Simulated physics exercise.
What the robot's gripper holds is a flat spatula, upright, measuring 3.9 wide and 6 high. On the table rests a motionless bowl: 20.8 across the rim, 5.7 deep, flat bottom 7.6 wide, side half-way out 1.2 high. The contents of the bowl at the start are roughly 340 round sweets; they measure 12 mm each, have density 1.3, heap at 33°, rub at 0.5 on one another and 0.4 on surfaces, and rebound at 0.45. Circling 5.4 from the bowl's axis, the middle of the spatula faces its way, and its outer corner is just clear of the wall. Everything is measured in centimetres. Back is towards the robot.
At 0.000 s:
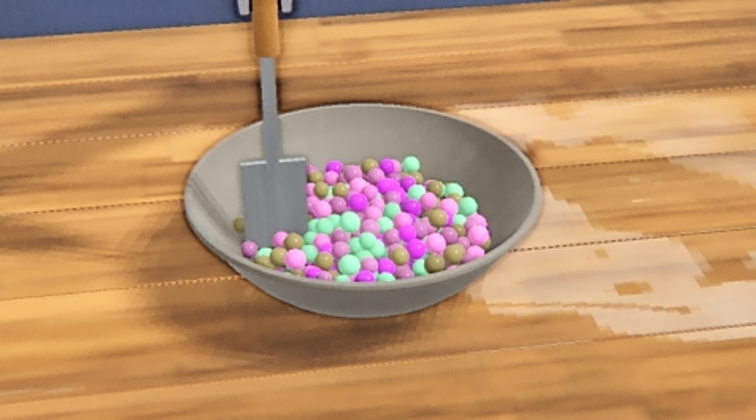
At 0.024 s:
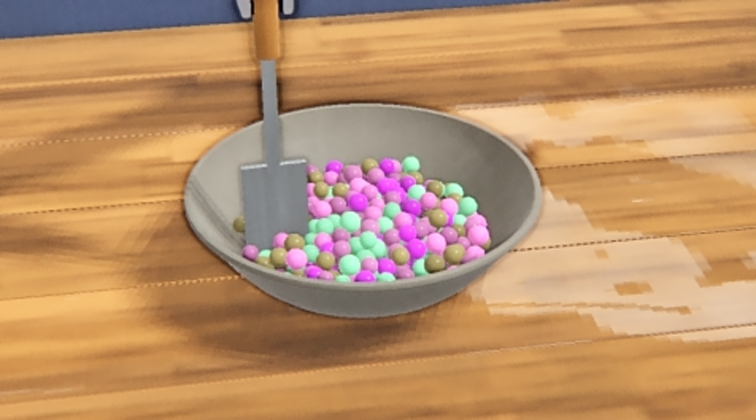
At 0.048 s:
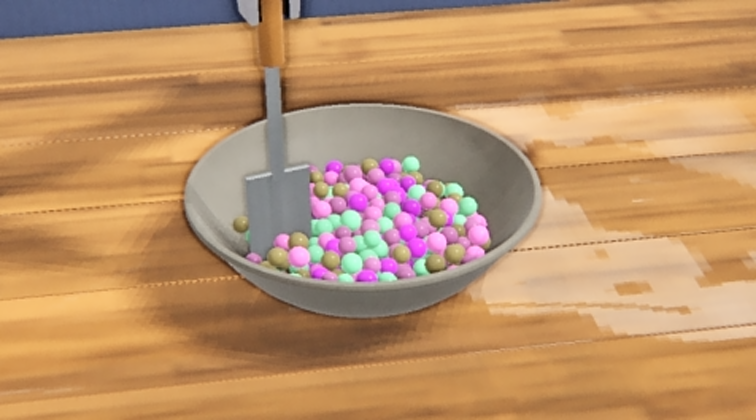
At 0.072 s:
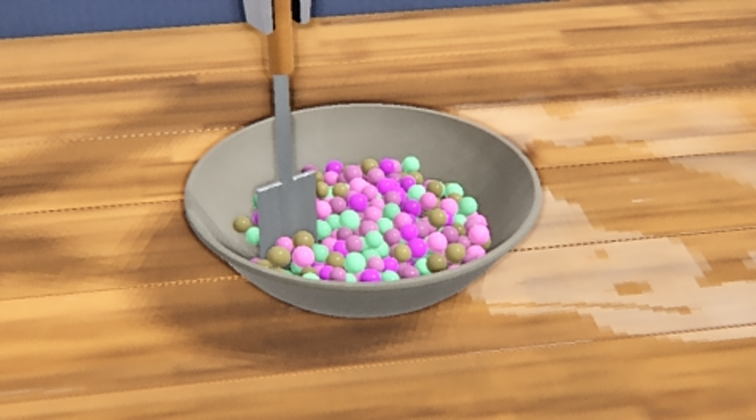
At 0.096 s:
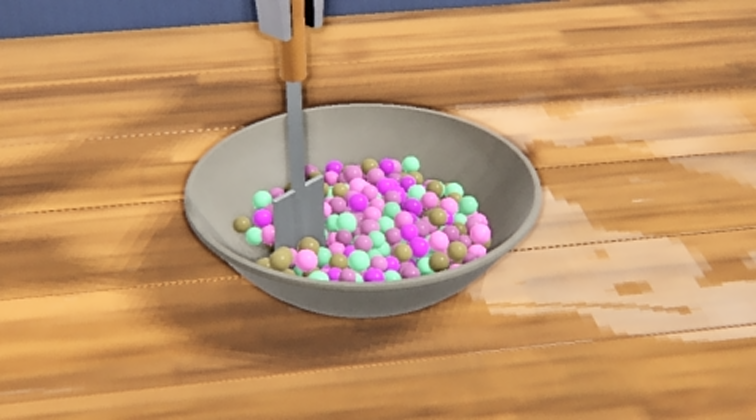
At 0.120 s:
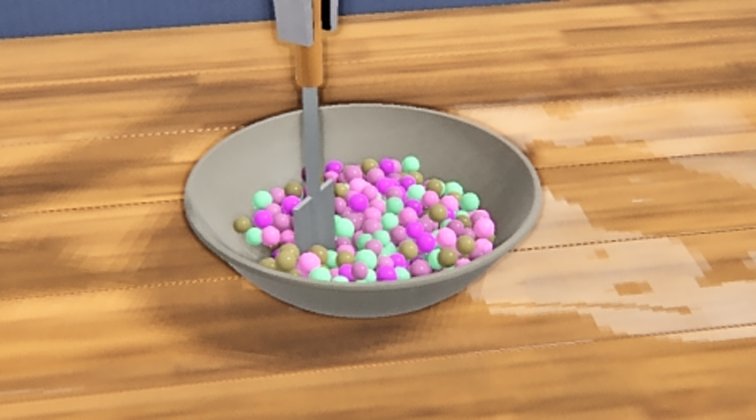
The clip opens on a gray bowl of small pink, magenta, mint green and olive balls on a wooden surface, with a gripper holding a flat spatula upright at its left side. The spatula then sweeps slowly rightward through the near-still balls, turning edge-on, while balls show on its left.
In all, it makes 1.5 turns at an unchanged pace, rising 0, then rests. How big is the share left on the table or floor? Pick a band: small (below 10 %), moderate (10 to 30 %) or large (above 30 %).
Moderate, from 10 to 30 %.
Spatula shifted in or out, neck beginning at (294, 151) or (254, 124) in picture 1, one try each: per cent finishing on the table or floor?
5 and 10 per cent.
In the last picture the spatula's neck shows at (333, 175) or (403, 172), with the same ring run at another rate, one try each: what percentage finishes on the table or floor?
First try: About 30 %; second try: About 55 %.
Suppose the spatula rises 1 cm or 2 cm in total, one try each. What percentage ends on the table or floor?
Close to 15 and 10 percent, in that order.
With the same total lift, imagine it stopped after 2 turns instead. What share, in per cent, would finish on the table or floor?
In that case some 20 per cent.
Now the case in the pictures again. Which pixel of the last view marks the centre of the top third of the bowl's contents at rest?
In the final view it lies around (431, 186).
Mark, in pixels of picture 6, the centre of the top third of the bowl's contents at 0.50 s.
Look near (360, 147) for its middle.
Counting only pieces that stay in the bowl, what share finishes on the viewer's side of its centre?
Around 35 percent of it.
After 0.50 s, 242° round, highest piece 8 above the table; 328 in the bowl, 10 on the table or floor, 7 in flight or on the tool.
After 0.88 s, 74° round, highest piece 7 above the table; 302 in the bowl, 39 on the table or floor, 4 in flight or on the tool.
After 1.27 s, 180° round, highest piece 6 above the table; 287 in the bowl, 58 on the table or floor.
After 1.97 s, 180° round, highest piece 6 above the table; 287 in the bowl, 58 on the table or floor.
At rest, 287 in the bowl, 58 on the table or floor. That is 17 % on the table or floor.
